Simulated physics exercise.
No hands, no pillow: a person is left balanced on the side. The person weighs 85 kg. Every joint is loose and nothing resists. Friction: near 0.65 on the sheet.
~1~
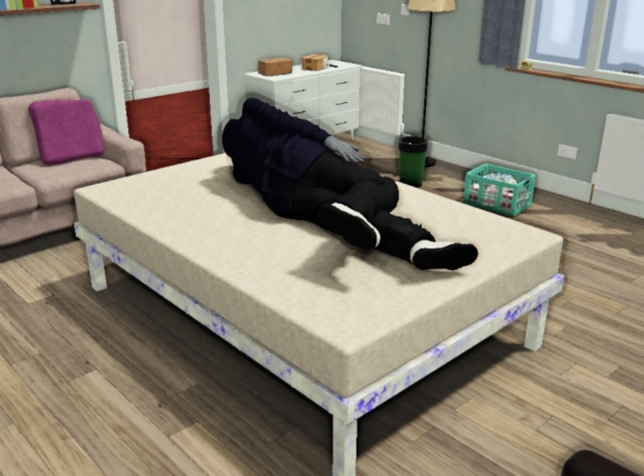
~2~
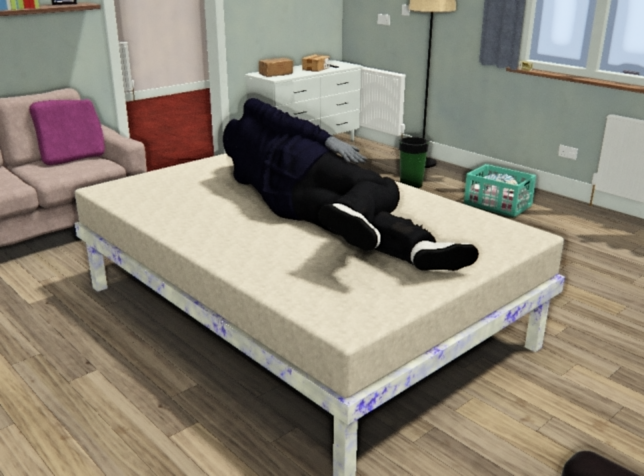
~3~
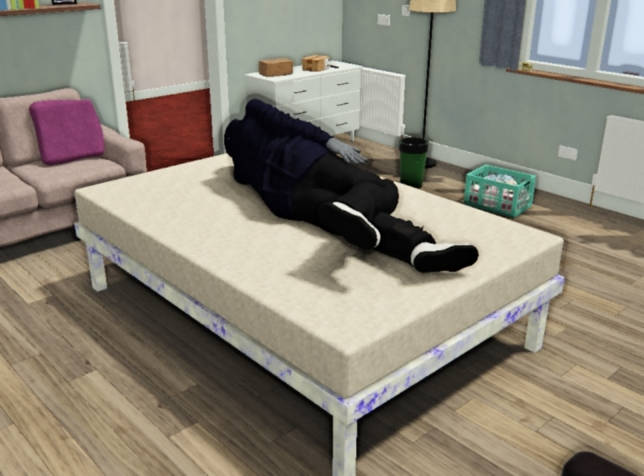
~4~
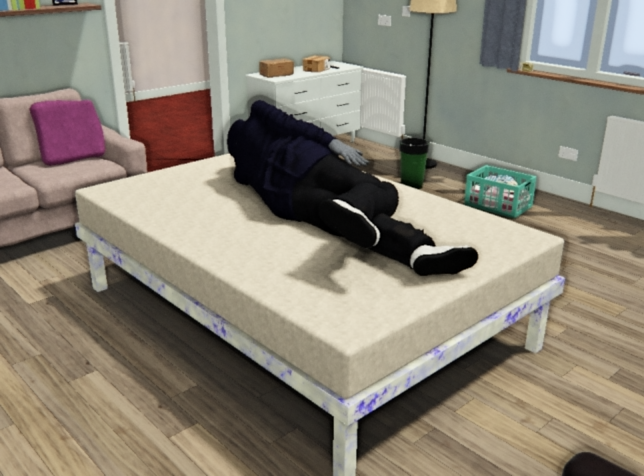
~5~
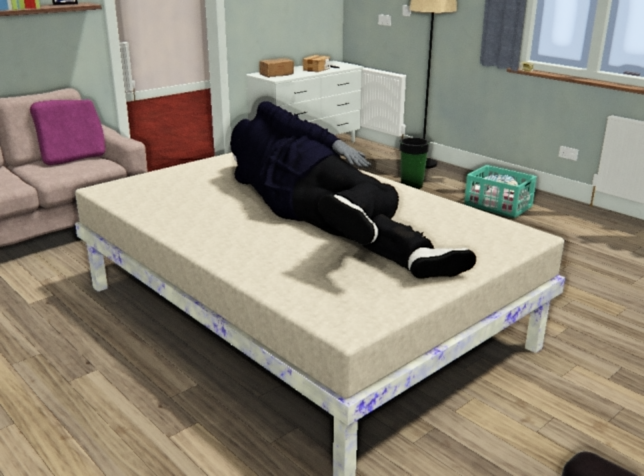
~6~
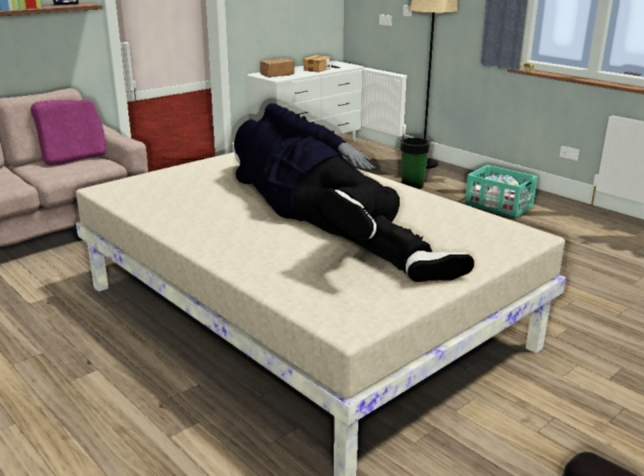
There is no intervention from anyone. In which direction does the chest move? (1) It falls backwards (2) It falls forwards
It falls forwards.
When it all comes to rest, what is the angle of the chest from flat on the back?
160°, roughly.
Then, 0.26 s after the last picture the chest is turned 140° from lying flat on the back, near (279, 151) in the last picture's view.
Then, 0.66 s after the last picture the chest is turned 165° from lying flat on the back, near (283, 154) in the last picture's view.
Then, 1.26 s after the last picture the chest is turned 165° from lying flat on the back, near (283, 155) in the last picture's view.
In the final state, chest rolls forwards.
